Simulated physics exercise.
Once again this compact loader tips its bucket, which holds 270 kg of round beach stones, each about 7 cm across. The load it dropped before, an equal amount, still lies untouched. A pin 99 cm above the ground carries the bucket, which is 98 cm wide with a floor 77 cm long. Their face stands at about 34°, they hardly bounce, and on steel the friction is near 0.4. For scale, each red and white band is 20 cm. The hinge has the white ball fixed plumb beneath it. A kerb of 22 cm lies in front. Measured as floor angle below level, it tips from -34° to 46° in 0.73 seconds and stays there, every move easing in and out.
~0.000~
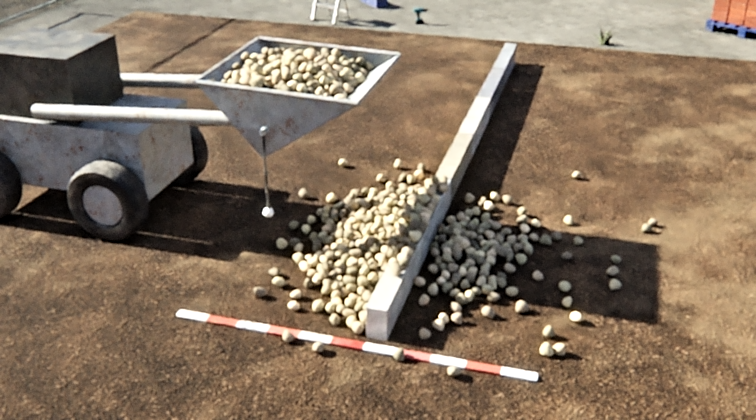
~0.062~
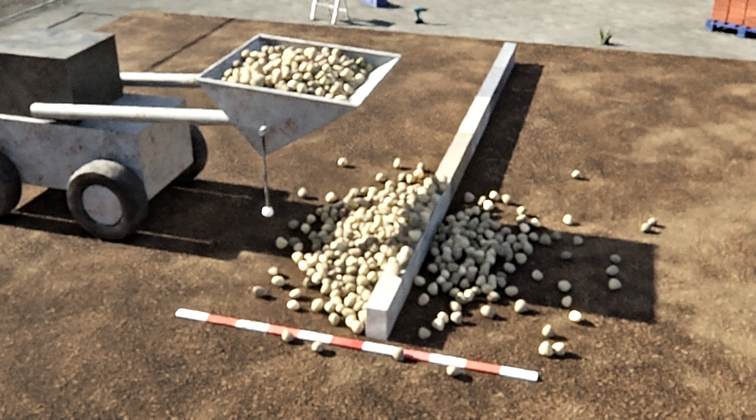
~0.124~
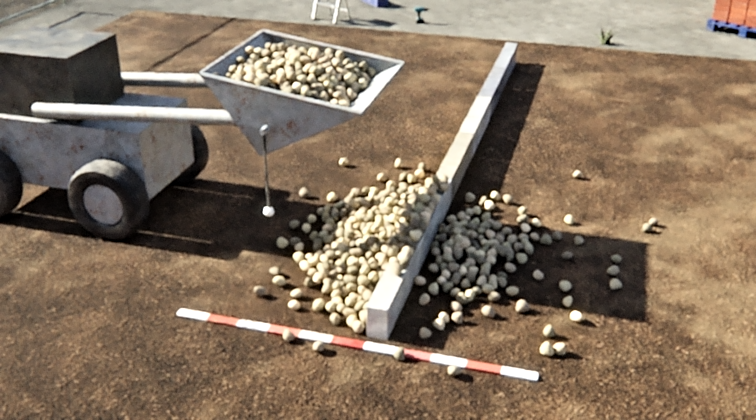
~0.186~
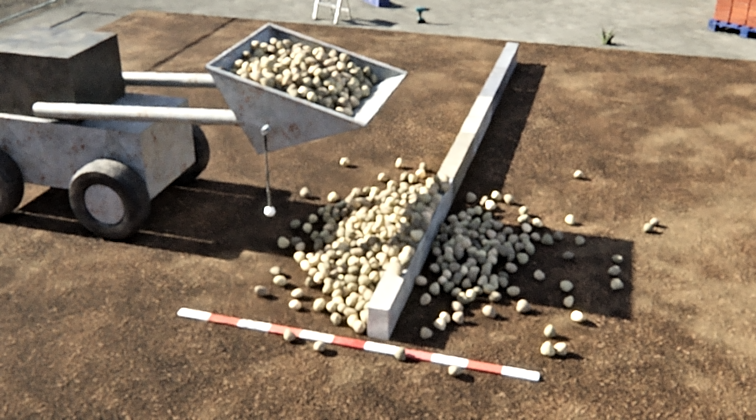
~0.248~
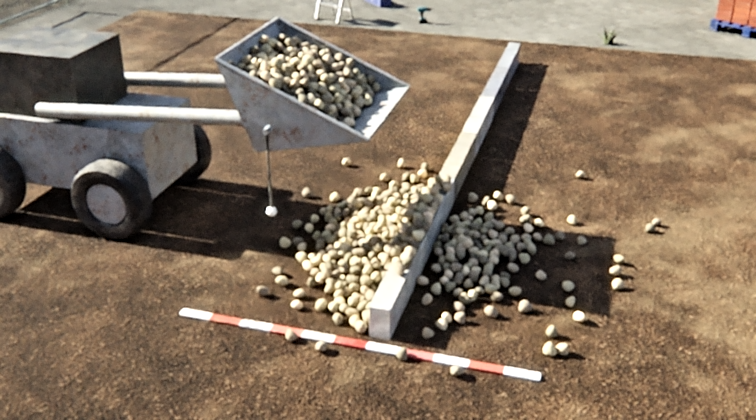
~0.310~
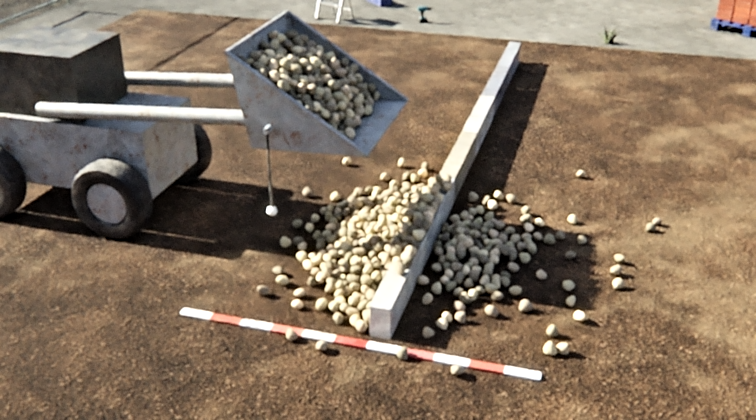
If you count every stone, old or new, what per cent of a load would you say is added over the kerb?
I would say about 12 per cent.
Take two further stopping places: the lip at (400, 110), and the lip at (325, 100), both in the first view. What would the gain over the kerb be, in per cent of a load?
I'd guess close to 50 per cent first and close to 0 per cent second.
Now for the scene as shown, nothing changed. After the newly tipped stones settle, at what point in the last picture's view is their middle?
Their middle is at about (375, 222).
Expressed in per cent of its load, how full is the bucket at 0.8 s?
Roughly 55 per cent remains inside.
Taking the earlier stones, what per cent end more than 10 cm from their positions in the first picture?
Close to 15 in a hundred of them.
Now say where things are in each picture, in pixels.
In the first frame, the bucket is at -34°, its lip at (358, 104); the top of the load is at (293, 60). The earlier load is highest near (419, 205), 29 cm above ground level, 76 % on this side of the kerb, 24 % over the kerb.
The second frame shows lip at (359, 106), floor tilted -32°, highest stones at (284, 56); the stones move at 0.2 m/s on average.
In the third frame, the bucket is at -28°, its lip at (362, 114); the top of the load is at (278, 54); the stones move at 0.3 m/s on average.
In the fourth frame, the bucket is at -21°, its lip at (366, 126); the top of the load is at (272, 49); the stones move at 0.5 m/s on average.
In the fifth frame, the bucket is at -13°, its lip at (368, 140); the top of the load is at (276, 43); the stones move at 0.5 m/s on average.
In the sixth frame, the bucket is at -3°, its lip at (367, 156); the top of the load is at (284, 39); the stones move at 0.6 m/s on average.
After 0.6 s the floor is at 34°; in per cent of one load, 100 in the bucket, 77 on this side of the kerb, 24 over the kerb; the foremost stones are at (613, 263).
After 0.8 s the floor is at 46°; in per cent of one load, 54 in the bucket, 122 on this side of the kerb, 24 over the kerb; the foremost stones are at (613, 263).
After 1.2 s the floor is at 46°; in per cent of one load, 3 in the bucket, 167 on this side of the kerb, 30 over the kerb; the foremost stones are at (613, 263).
After 3.6 s the floor is at 46°; in per cent of one load, 0 in the bucket, 164 on this side of the kerb, 36 over the kerb; the foremost stones are at (620, 265). Net gain over the kerb, 12.
